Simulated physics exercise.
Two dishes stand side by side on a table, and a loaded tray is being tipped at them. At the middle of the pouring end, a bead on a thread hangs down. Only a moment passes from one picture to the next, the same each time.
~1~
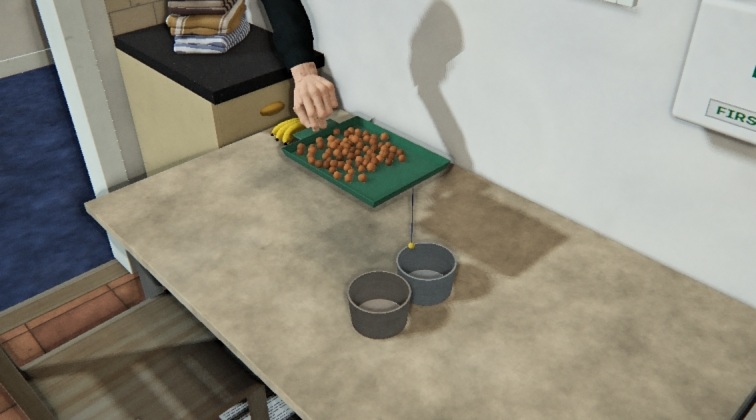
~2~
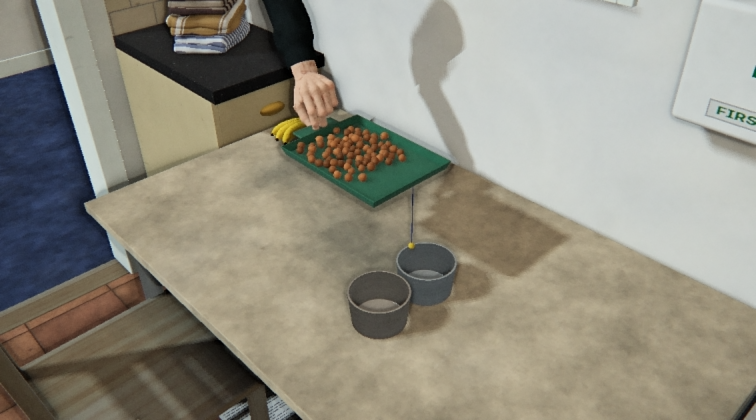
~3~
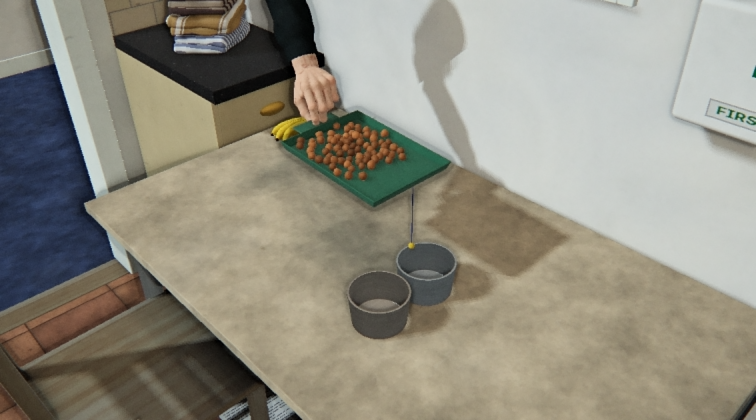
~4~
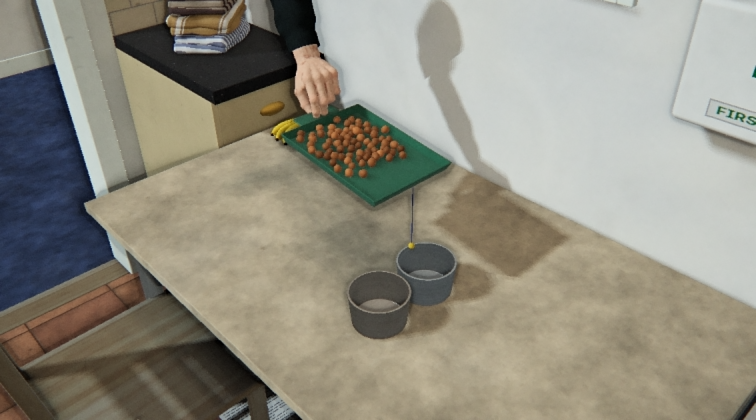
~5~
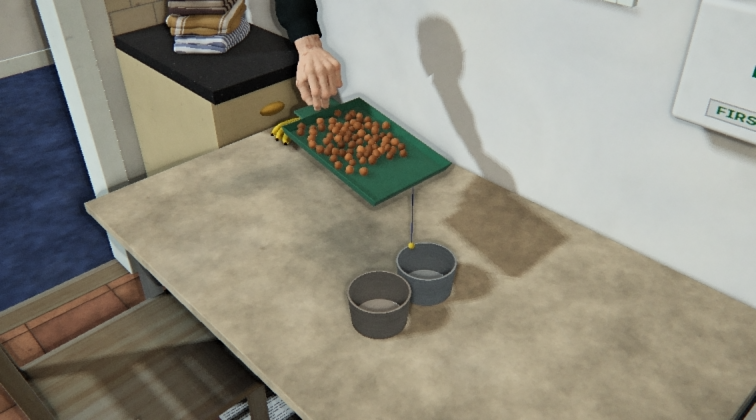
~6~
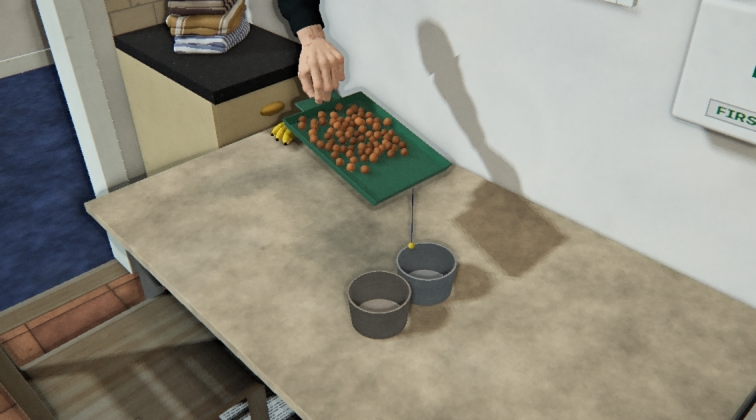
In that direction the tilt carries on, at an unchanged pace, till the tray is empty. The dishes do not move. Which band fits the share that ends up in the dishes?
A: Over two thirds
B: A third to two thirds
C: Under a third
A third to two thirds.
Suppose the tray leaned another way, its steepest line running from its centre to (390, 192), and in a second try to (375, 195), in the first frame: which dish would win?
So, first the one on the left side, and second the one on the left side.
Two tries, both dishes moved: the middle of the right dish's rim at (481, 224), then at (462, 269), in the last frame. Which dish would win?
First left, then the dish on the right.
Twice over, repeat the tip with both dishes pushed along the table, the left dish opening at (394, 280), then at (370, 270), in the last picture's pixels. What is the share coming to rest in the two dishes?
It comes to near 70 per cent the first time and near 0 per cent the second time.
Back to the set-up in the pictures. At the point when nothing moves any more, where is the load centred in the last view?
Near (438, 285), more or less.
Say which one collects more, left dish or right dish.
Looks like the right-placed one wins this one.
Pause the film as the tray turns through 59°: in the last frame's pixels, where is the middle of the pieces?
The load is centred around (419, 169).
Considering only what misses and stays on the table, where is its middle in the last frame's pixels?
Once everything settles, the pieces are centred near (482, 287).
Shortly afterwards, tray tipped steeply; the bulk on the tray; a little in the right dish; a little outside both; a little in the air.
Next, tray tipped right over; near a third on the tray; near a quarter in the right dish; a little outside both; near a third in the air.
Some moments later, tray tipped past a quarter turn; only a few in the left dish; near half in the right dish; near half outside both.
In the end, tray tipped past a quarter turn; only a few in the left dish; near half in the right dish; near half outside both.
